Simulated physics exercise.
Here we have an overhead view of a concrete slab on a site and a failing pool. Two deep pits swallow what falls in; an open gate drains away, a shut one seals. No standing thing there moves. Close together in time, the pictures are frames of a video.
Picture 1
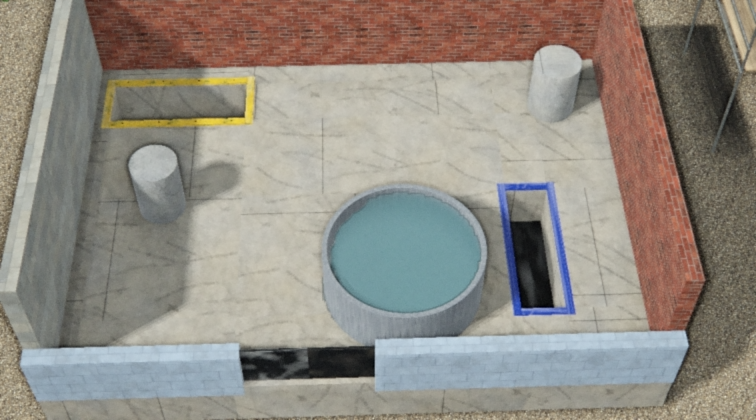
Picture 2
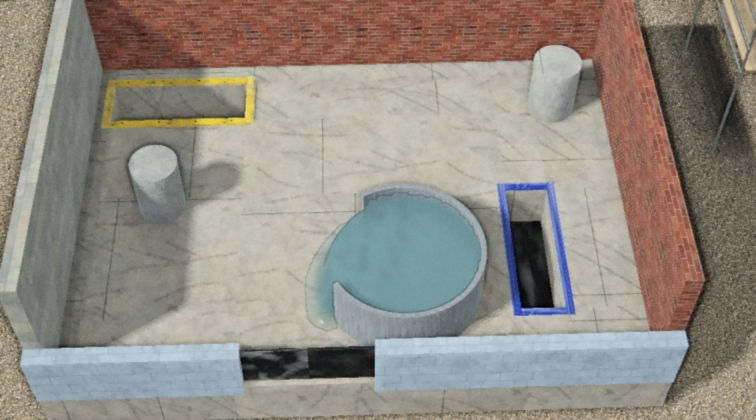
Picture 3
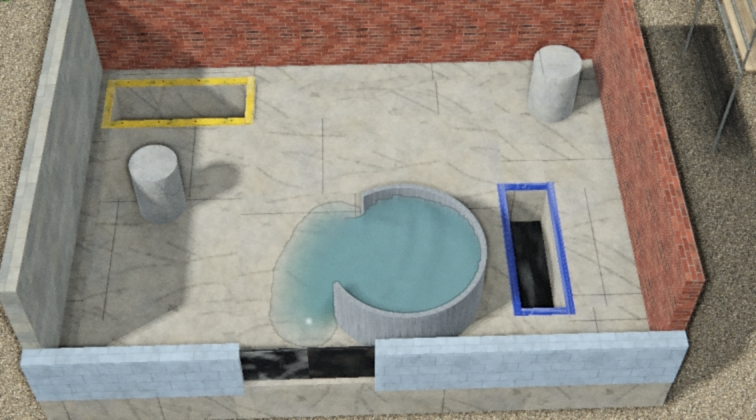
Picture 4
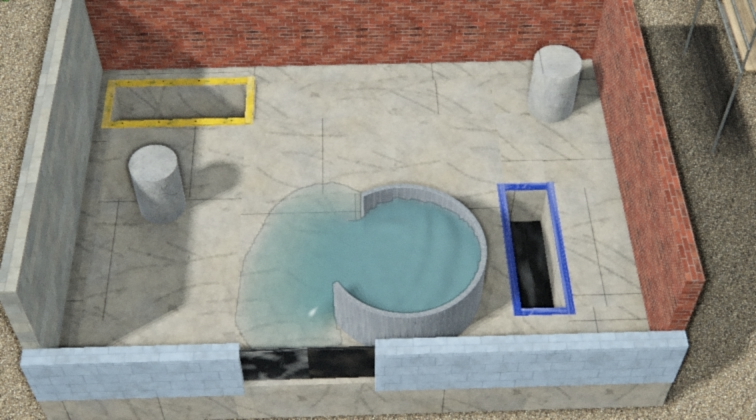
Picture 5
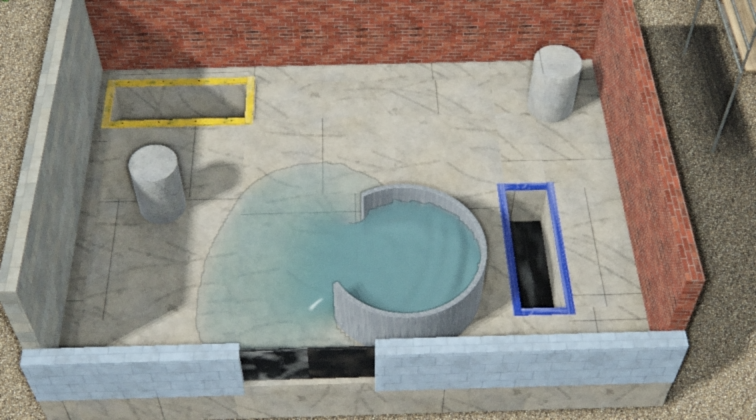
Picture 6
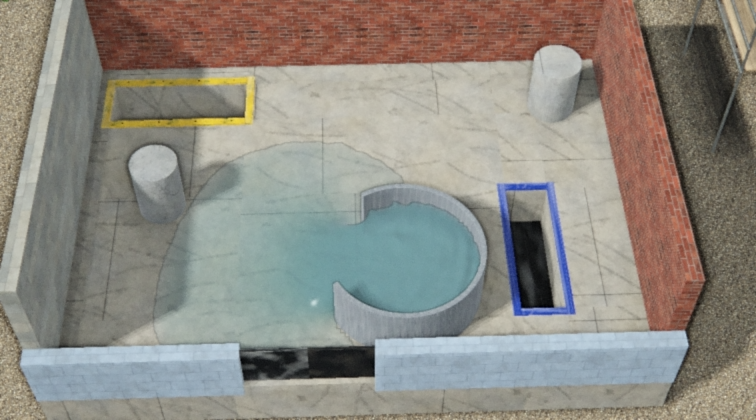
We see a walled concrete slab with yellow- and blue-edged pits, two short columns and a round pool, full and still; then a gap opens in its left side and water spreads leftward in a widening, thinning sheet.
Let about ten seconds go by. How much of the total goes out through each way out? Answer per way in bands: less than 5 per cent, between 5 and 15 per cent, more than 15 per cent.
Going out through each: The gate, less than 5 per cent; the yellow pit, more than 15 per cent; the blue pit, less than 5 per cent.
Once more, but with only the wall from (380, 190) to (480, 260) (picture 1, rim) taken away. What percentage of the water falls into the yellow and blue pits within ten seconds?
In percent: Yellow 4, blue 60.
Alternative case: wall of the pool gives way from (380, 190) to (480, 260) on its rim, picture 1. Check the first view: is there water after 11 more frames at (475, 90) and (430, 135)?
The first would be drenched and the second drenched.
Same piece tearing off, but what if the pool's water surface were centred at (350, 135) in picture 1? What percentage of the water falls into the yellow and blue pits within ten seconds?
The yellow pit gets 45 per cent, the blue pit 6 per cent.
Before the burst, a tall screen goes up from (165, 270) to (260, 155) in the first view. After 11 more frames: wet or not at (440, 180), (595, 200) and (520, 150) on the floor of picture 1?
Spared; spared; spared.
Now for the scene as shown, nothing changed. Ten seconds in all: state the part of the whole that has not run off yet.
Some 64 parts in a hundred have not run off.
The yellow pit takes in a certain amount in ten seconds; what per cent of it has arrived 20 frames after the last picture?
Some 45 in a hundred.
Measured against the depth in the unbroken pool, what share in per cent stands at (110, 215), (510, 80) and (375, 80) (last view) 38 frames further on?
Respectively 12, 0 and 2 per cent.
A moment on, water covers 45 % of the floor; the gate 0 %, the yellow pit 1 %, the blue pit 0 %.
Next, water covers 45 % of the floor; the gate 0 %, the yellow pit 6 %, the blue pit 0 %.
Then, water covers 50 % of the floor; the gate 0 %, the yellow pit 17 %, the blue pit 0 %.
Later, water covers 60 % of the floor; the gate 0 %, the yellow pit 30 %, the blue pit 0 %.
In the end, water covers 80 % of the floor; the gate 0 %, the yellow pit 36 %, the blue pit 1 %.
